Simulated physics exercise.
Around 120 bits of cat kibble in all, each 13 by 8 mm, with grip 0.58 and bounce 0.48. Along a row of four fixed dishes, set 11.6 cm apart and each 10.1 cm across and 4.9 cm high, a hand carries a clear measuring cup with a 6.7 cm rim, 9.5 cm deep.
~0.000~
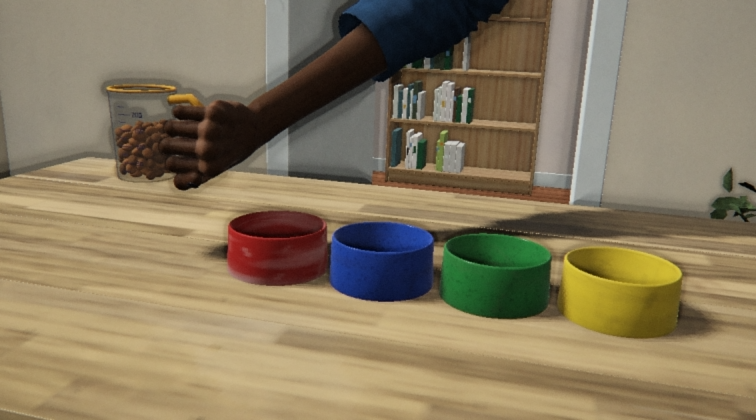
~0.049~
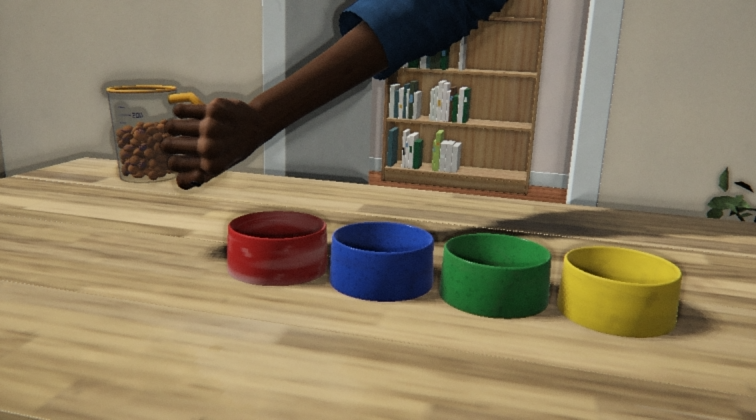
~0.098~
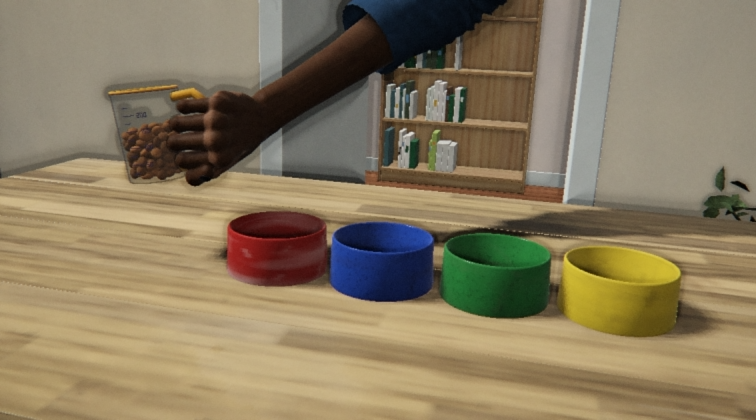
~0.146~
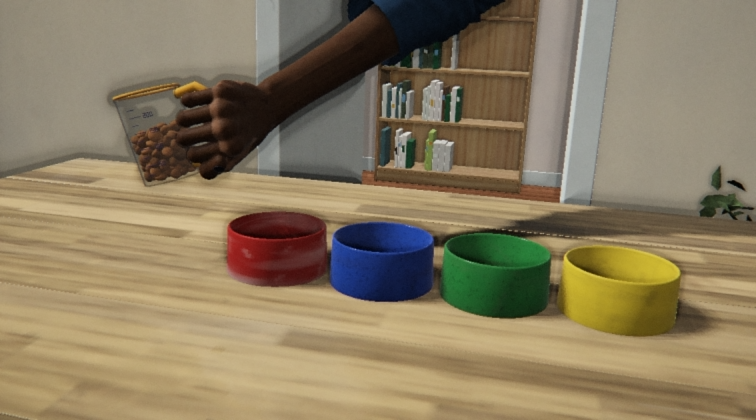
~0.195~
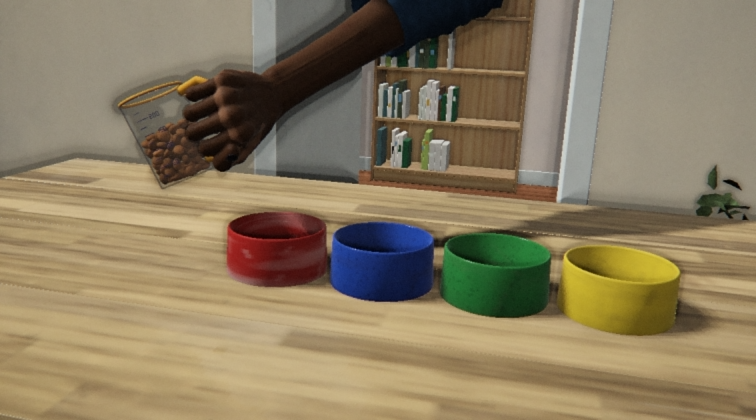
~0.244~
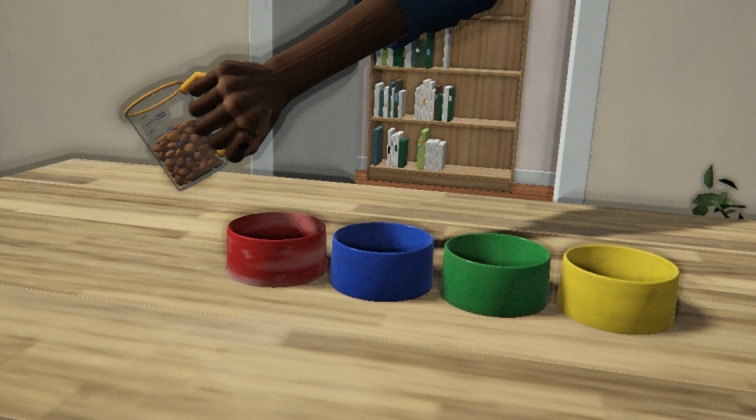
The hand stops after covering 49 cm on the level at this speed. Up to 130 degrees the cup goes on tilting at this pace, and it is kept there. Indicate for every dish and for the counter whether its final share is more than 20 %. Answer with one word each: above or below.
Red above, blue below, green below, yellow below, counter below.
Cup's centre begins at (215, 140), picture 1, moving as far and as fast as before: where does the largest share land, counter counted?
Biggest portion: Blue.
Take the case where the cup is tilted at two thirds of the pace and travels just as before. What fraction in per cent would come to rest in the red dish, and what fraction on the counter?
The red dish would get 10 and the counter 10.
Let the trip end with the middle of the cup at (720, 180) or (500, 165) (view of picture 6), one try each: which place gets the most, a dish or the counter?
First try: Red; second try: Red.
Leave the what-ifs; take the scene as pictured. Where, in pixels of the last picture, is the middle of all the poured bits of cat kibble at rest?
Est. centre at rest: (282, 255) px.
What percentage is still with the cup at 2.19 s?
Some 0 per cent of the load.
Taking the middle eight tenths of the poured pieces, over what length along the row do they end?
About 6 cm.
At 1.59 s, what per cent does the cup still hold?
Roughly 0 in a hundred.
After 1.05 s, tilt 130 degrees; cup holds 0 %, red 90 %.
After 1.59 s, tilt 130 degrees; cup holds 0 %, red 90 %.
After 2.19 s, tilt 130 degrees; cup holds 0 %, red 90 %.
At rest (2.5 s), red 95 %, blue 0 %, green 0 %, yellow 0 %, counter 10 %.
